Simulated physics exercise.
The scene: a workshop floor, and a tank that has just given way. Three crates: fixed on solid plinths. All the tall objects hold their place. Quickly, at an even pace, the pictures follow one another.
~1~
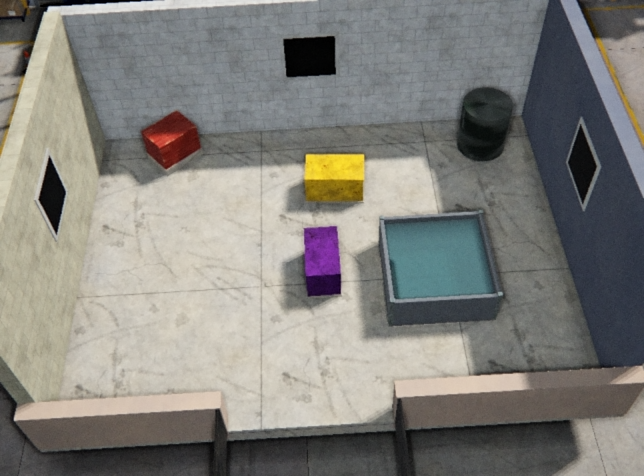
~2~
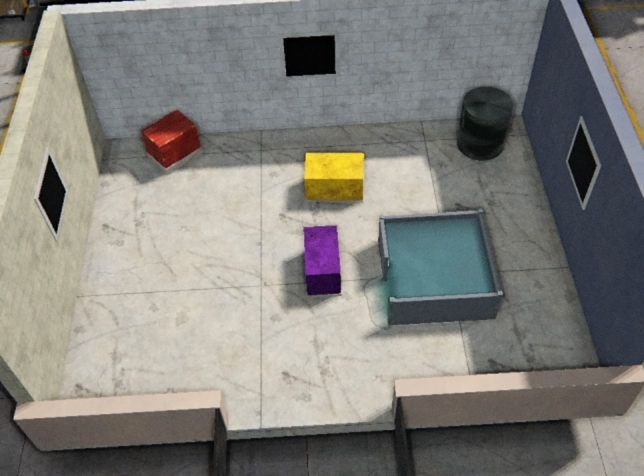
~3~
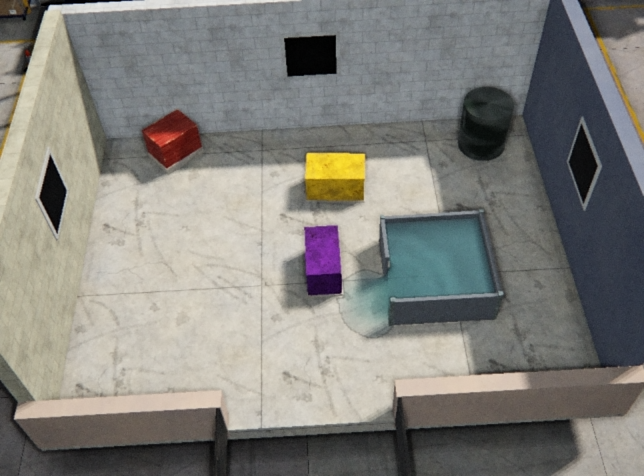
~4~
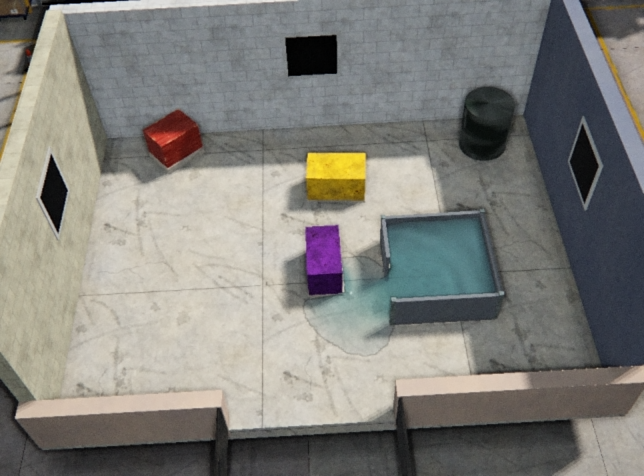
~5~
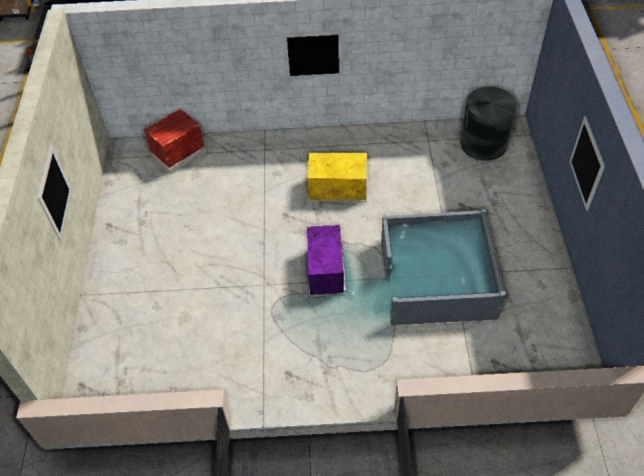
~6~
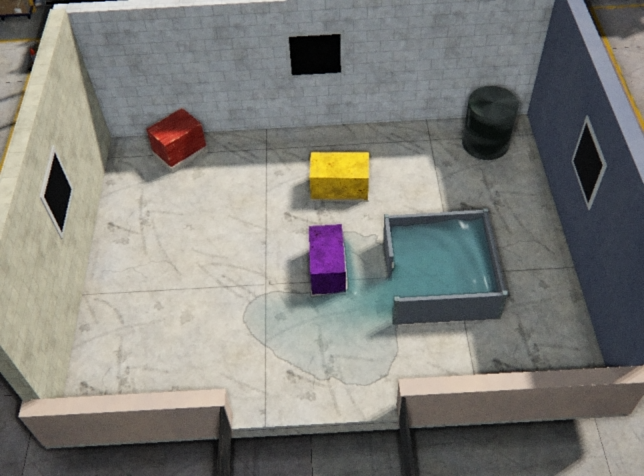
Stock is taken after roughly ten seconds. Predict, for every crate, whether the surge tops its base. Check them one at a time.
My prediction: The yellow crate gets topped; the red crate does not get topped; the purple crate gets topped.
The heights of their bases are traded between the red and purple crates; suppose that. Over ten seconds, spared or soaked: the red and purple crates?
So red gets reached, and purple gets reached.
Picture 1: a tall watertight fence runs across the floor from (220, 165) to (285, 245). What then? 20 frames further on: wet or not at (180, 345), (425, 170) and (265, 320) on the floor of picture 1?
As listed: Wet, flooded, covered.
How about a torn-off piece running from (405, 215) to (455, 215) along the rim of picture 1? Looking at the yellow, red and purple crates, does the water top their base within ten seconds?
Result - yellow one is hit by the flood; red one is missed; purple one is missed.
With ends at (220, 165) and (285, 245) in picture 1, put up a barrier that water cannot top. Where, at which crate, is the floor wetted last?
Answer: The red-painted one.
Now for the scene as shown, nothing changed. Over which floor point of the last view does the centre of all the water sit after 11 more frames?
The water's middle lies around (359, 298).
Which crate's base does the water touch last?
I think it's the red crate.
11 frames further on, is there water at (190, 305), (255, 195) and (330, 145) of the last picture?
First spot swamped, second spot clear, third spot clear.
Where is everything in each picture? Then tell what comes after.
Still water in the tank at (438, 258), in the first frame.
Water pours out at (390, 295) and has run to (371, 285), in the second frame.
Water pours out at (391, 296) and has run to (345, 286), in the third frame.
The front is at (313, 317), out from the gap at (391, 295), in the fourth frame.
Water pours out at (393, 295) and has run to (279, 316), in the fifth frame.
Water pours out at (395, 294) and has run to (253, 323), in the sixth frame.
A moment on, water covers 20 % of the floor; the yellow crate water round its plinth, the red crate not reached, the purple crate water round its plinth.
Next, water covers 30 % of the floor; the yellow crate water round its plinth, the red crate not reached, the purple crate water round its plinth.
Then, water covers 35 % of the floor; the yellow crate water round its plinth, the red crate not reached, the purple crate water round its plinth.
Later, water covers 50 % of the floor; the yellow crate water round its plinth, the red crate water round its plinth, the purple crate water round its plinth.
In the end, water covers 75 % of the floor; the yellow crate was topped, the red crate stayed above the water, the purple crate was topped.
